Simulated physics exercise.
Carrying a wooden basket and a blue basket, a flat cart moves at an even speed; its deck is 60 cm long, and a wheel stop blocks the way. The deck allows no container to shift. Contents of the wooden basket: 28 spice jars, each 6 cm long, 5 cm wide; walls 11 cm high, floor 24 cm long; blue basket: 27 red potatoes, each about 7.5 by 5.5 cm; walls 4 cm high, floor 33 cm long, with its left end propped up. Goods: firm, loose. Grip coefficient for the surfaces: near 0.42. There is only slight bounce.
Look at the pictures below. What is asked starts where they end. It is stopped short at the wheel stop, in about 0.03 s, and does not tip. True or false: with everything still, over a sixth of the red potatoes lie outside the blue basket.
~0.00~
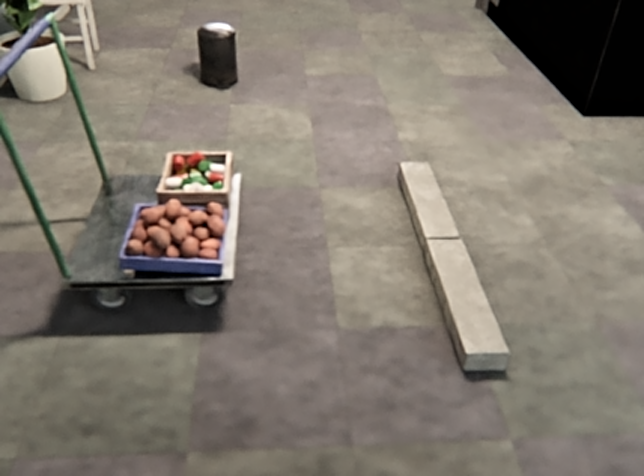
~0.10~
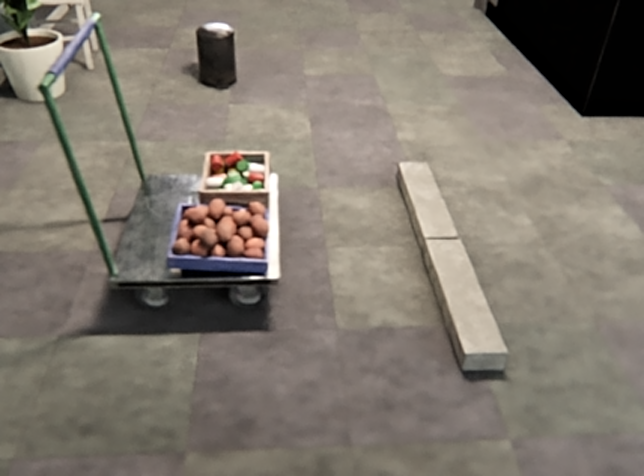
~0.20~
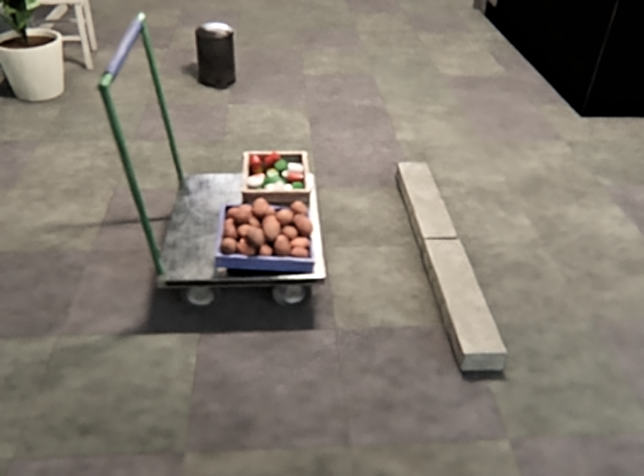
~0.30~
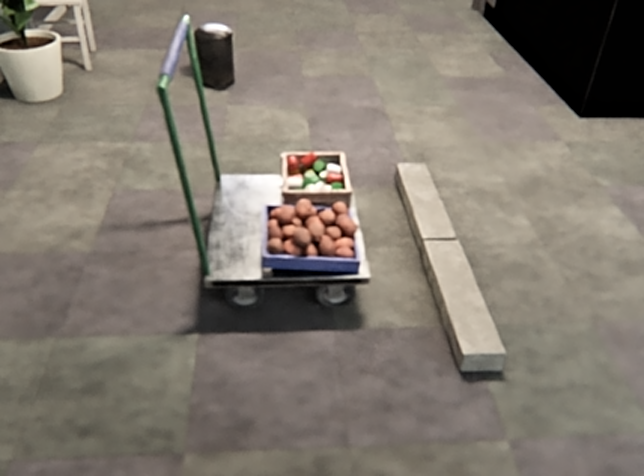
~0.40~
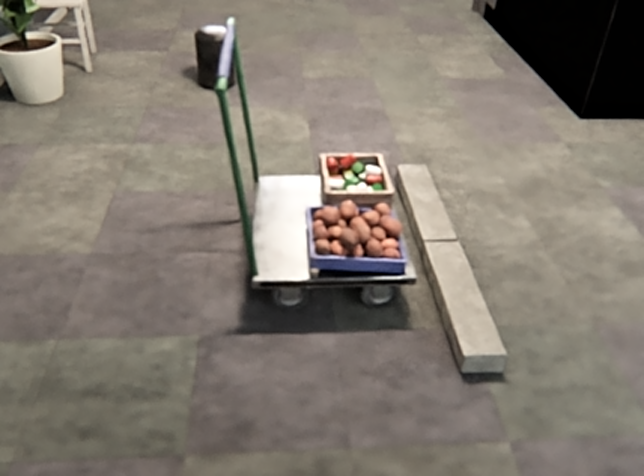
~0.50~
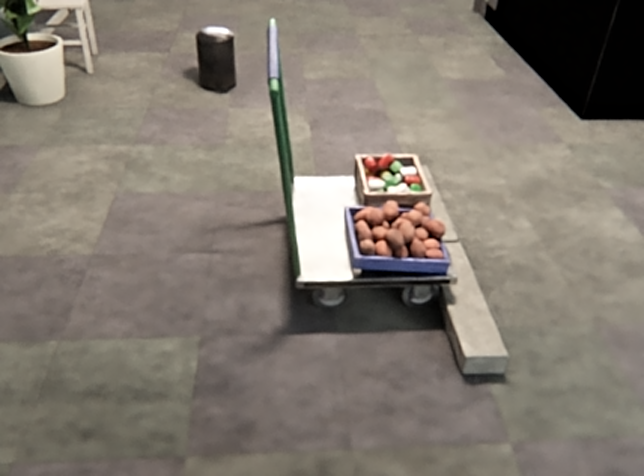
True.
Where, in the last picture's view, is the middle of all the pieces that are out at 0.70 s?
The centre sits near pixel (450, 215).
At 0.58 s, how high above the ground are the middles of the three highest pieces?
On average they sit about 46 cm high.
After 0.58 s, 2 of 28 out of the wooden basket and 1 of 27 out of the blue basket.
After 0.70 s, 2 of 28 out of the wooden basket and 4 of 27 out of the blue basket.
After 0.93 s, 2 of 28 out of the wooden basket and 7 of 27 out of the blue basket.
Outcome (at 1.43 s), 2 of 28 out of the wooden basket and 7 of 27 out of the blue basket. Asked share, 7 of 27, 26 per cent.
